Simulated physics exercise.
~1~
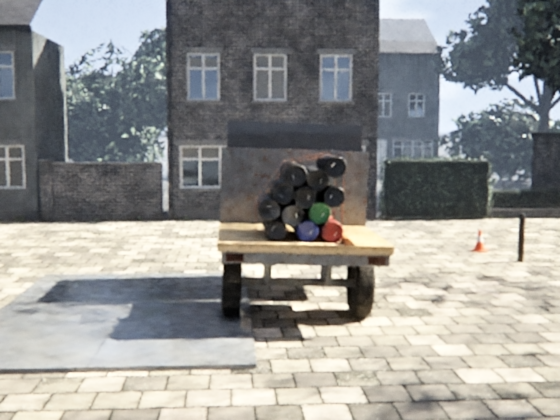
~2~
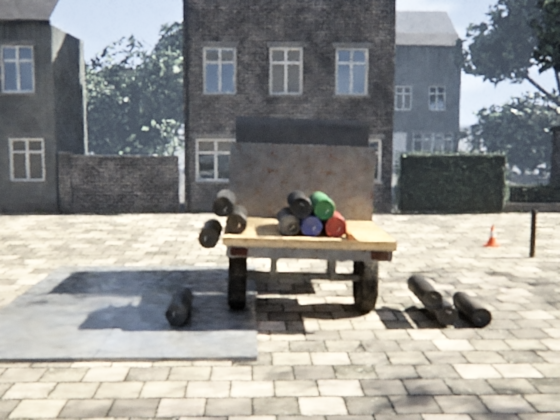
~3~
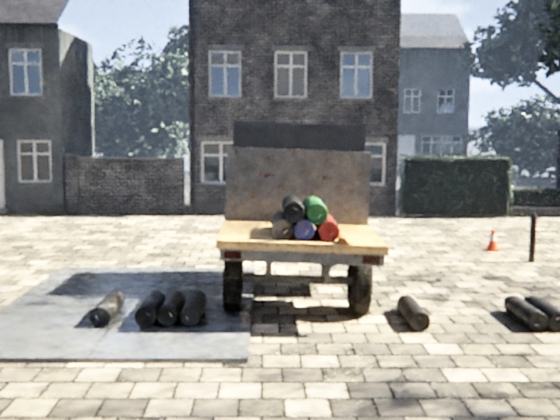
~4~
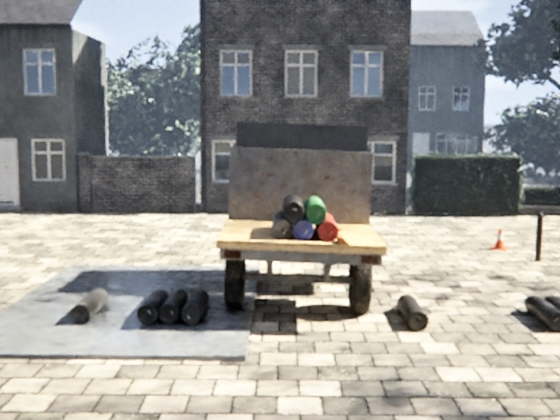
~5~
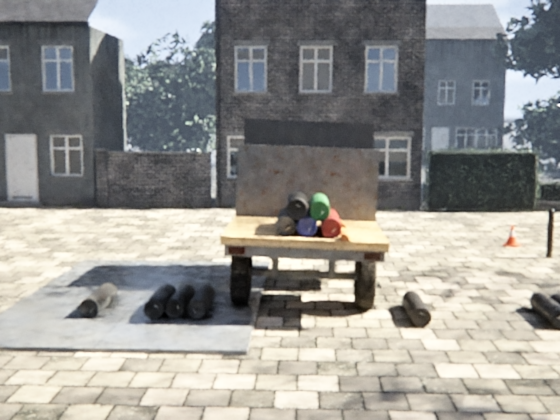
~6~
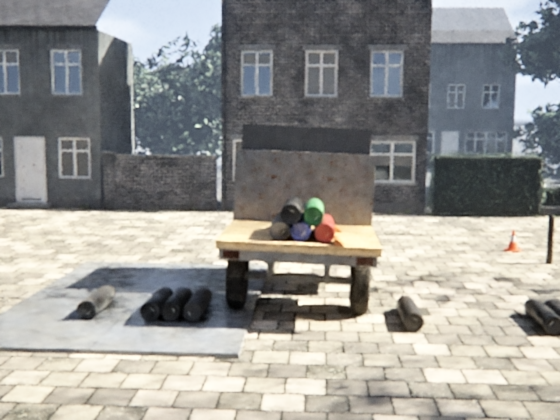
In this clip, a stack of mostly black cylinders on a parked flatbed gives way, several tumbling off both sides and coming to rest on the ground, while the green, blue and red ones stay in a small pile on the deck as the view drifts slightly sideways.
